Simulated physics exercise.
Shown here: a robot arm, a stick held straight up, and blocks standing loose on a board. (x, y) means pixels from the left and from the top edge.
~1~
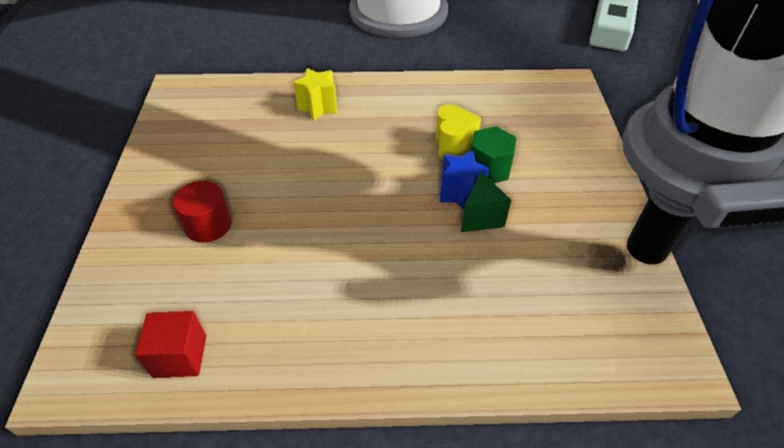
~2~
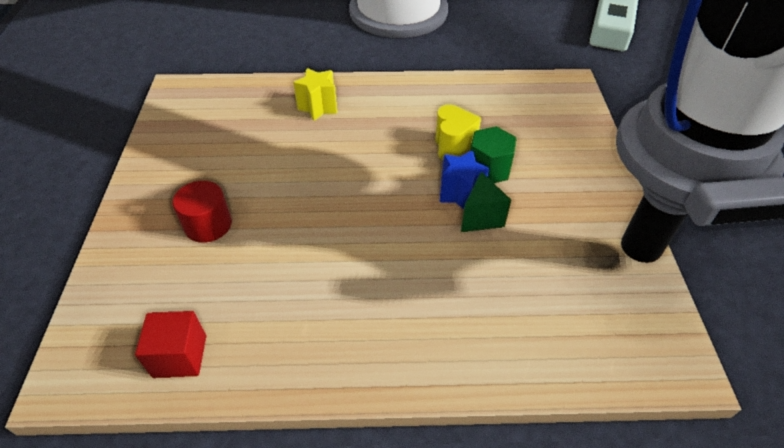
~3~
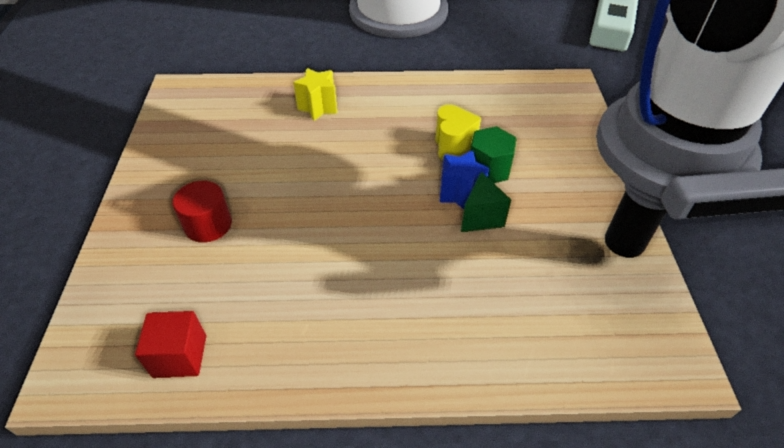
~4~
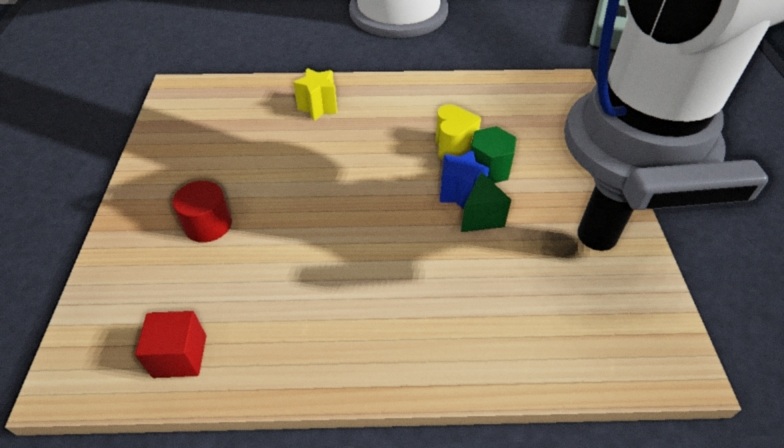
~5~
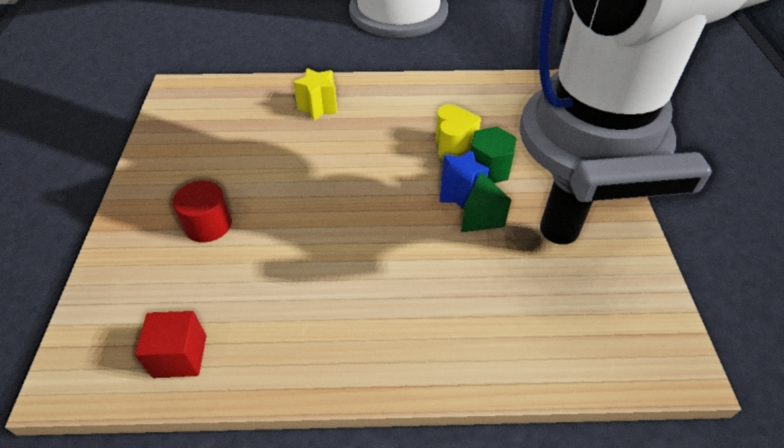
On a wooden board, a robot arm moves its black stick left toward the still blocks.
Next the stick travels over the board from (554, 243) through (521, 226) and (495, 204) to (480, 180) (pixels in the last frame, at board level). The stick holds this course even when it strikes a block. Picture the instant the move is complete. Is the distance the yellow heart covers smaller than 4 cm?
I expect so.
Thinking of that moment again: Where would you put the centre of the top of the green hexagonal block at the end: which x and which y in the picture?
At the end it should sit near (495, 128).
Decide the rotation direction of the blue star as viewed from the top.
Overhead view: Anti-clockwise.
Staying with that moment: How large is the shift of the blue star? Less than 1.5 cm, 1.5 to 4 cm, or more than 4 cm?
Goes 1.5 to 4 cm.
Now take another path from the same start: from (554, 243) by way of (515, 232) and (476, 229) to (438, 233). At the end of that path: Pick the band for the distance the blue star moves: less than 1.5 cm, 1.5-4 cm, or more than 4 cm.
It shifts by 1.5 to 4 cm.
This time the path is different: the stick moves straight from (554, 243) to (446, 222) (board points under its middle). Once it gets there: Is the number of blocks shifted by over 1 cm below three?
I expect so.
On the path given first. One third of the way, stick at (523, 213); green triangular piece at (483, 191).
Two thirds of the way, stick at (498, 192); blue star at (460, 164); green triangular piece at (475, 192).
At the end, stick at (482, 168); yellow heart not moved; blue star at (450, 157), turned 50° anticlockwise; green triangular piece at (475, 192); green hexagonal block at (495, 128), turned 30° clockwise.
